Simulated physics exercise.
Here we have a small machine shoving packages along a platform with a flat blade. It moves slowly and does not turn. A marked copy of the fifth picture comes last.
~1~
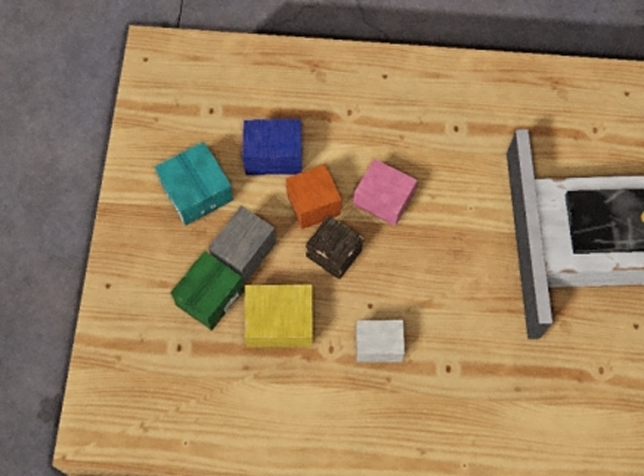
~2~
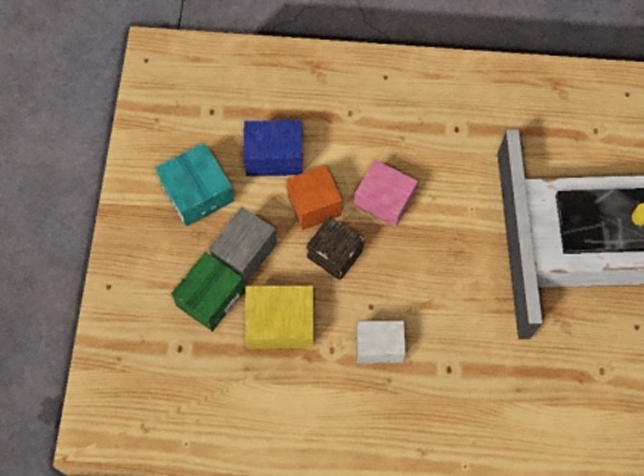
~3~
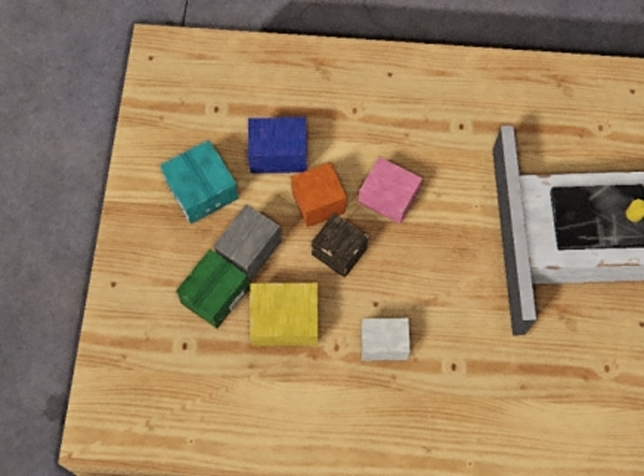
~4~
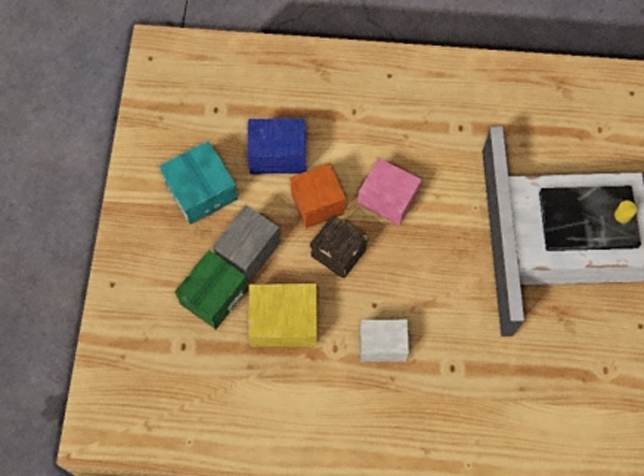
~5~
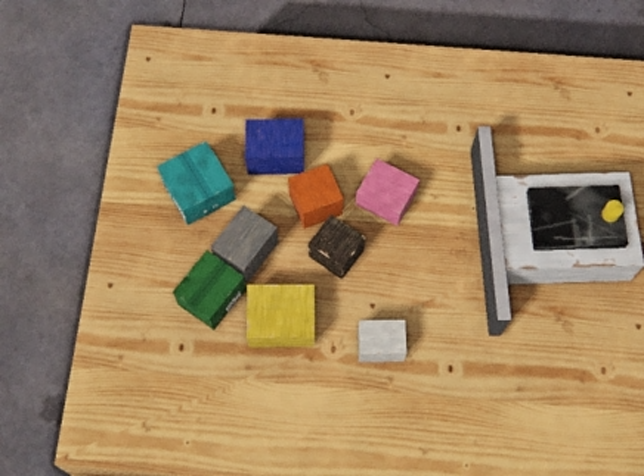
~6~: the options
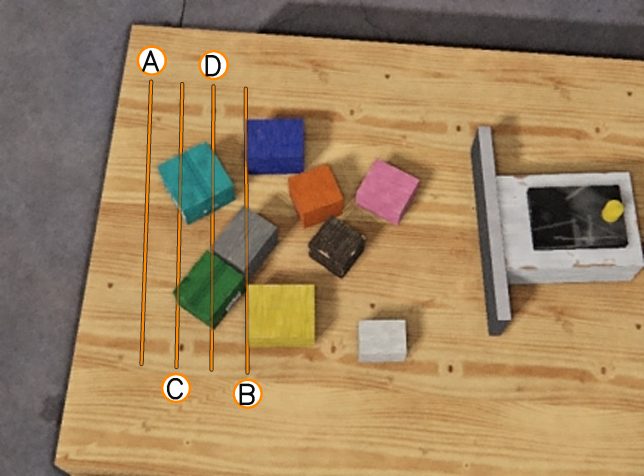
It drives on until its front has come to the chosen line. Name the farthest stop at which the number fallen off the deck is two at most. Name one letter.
Stop at C.
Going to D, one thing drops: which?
The turquoise parcel.
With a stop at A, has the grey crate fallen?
Yes.
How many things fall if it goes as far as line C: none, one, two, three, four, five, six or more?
In all, one.
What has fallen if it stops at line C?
The turquoise parcel.
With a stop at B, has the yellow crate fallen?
By then, no.
On the marked copy, A at (147, 215); B at (247, 223); C at (180, 218); D at (213, 220).
Following C. Soon after the start, robot (455, 209); white crate (366, 349); pink crate (345, 202).
Later, robot (341, 200); turquoise parcel (141, 178); orange crate (190, 187).
In the end, robot (254, 194); turquoise parcel over the edge; orange crate (107, 181); one fallen.
As for the rest, A drops three; B is within the limit but short; D is within the limit but short.
